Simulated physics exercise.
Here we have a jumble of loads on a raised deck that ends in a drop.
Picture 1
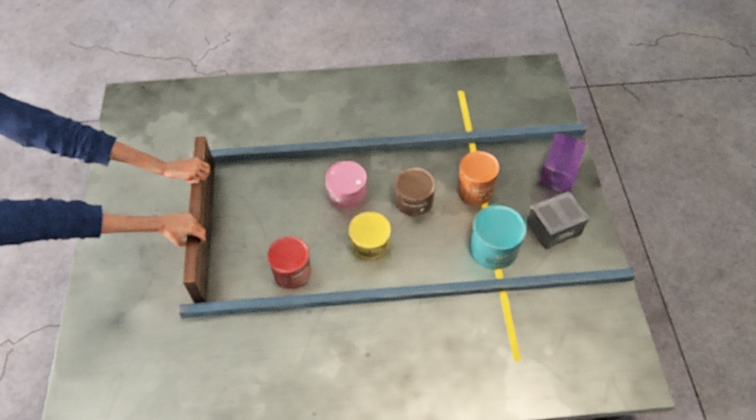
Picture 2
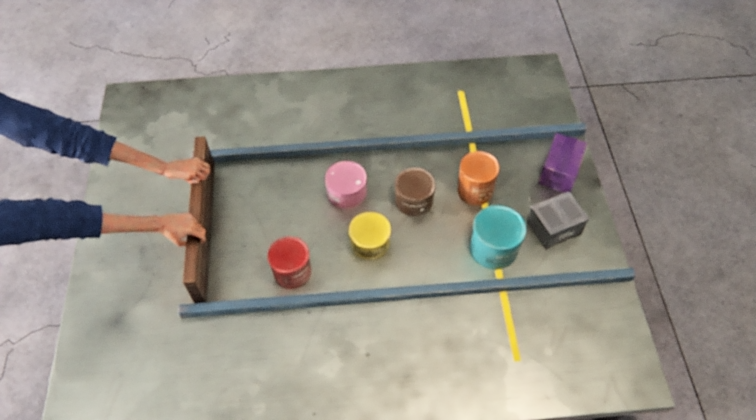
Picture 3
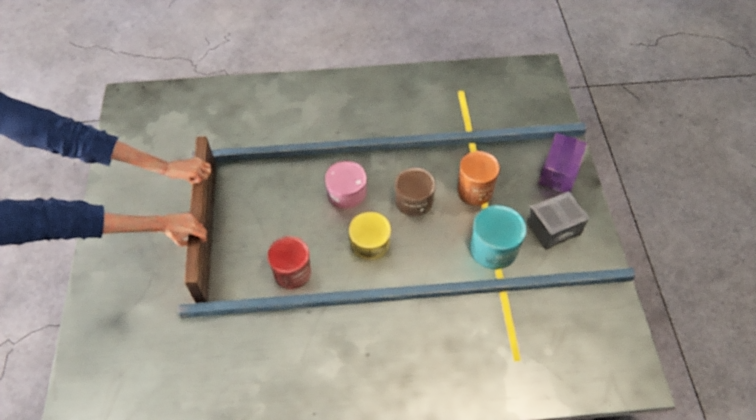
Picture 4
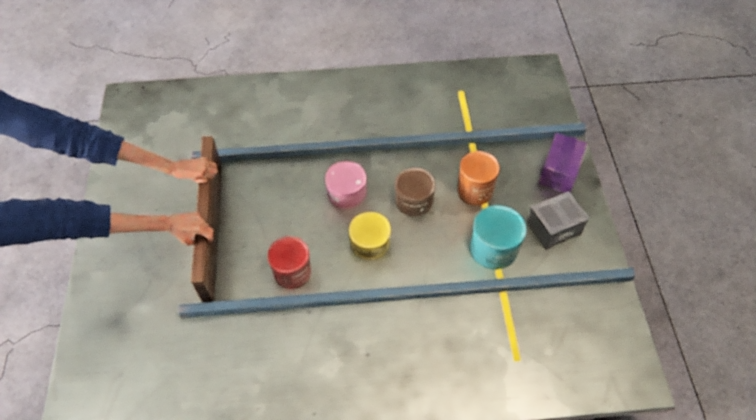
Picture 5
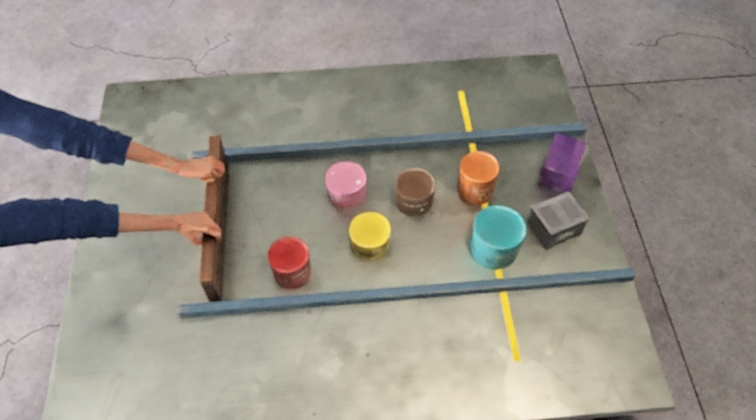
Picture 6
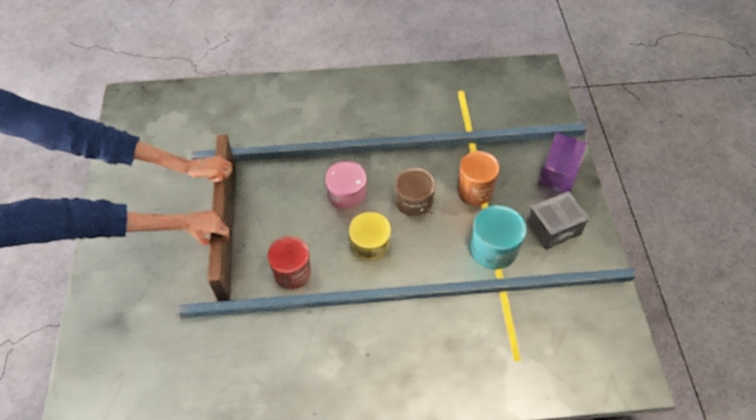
On a greenish tabletop, two hands held a wooden plank between two blue rails, still at first, then slid it slowly a short way right, while the colourful pails and containers stayed put.
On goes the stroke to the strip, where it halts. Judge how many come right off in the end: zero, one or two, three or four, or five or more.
The ones that plunge will number none.
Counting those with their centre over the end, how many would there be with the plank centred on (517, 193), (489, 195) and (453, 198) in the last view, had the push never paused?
Counts per position: 1 / 0 / 0.
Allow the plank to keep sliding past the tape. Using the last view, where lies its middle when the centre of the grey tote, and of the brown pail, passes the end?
The middle is at (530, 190) when it's the grey tote, and at (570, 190) when it's the brown pail.
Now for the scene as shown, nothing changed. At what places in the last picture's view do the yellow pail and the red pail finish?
The yellow pail at (511, 224), the red pail at (519, 256).
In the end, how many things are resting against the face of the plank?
At rest, 3 are in contact.
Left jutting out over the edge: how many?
0, I think.
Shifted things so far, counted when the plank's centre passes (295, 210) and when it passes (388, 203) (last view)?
Respectively 1 and 4.
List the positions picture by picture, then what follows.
Purple parcel (563, 163); grey tote (557, 221); turquoise pail (497, 238); plank (200, 217); tape (486, 209), in the first picture.
Grey tote (557, 221); pink canister (346, 185), in the second picture.
Turquoise pail (497, 238); red pail (291, 263), in the third picture.
Purple parcel (563, 163); yellow pail (370, 236), in the fourth picture.
Grey tote (557, 221); plank (215, 216), in the fifth picture.
Purple parcel (563, 163); grey tote (557, 221); turquoise pail (497, 238); plank (223, 216); tape (486, 209), in the sixth picture.
Soon after, none off yet; purple parcel at rest near (563, 163); grey tote at rest near (557, 221); turquoise pail at rest near (497, 238).
At rest, the number that fall off is zero.
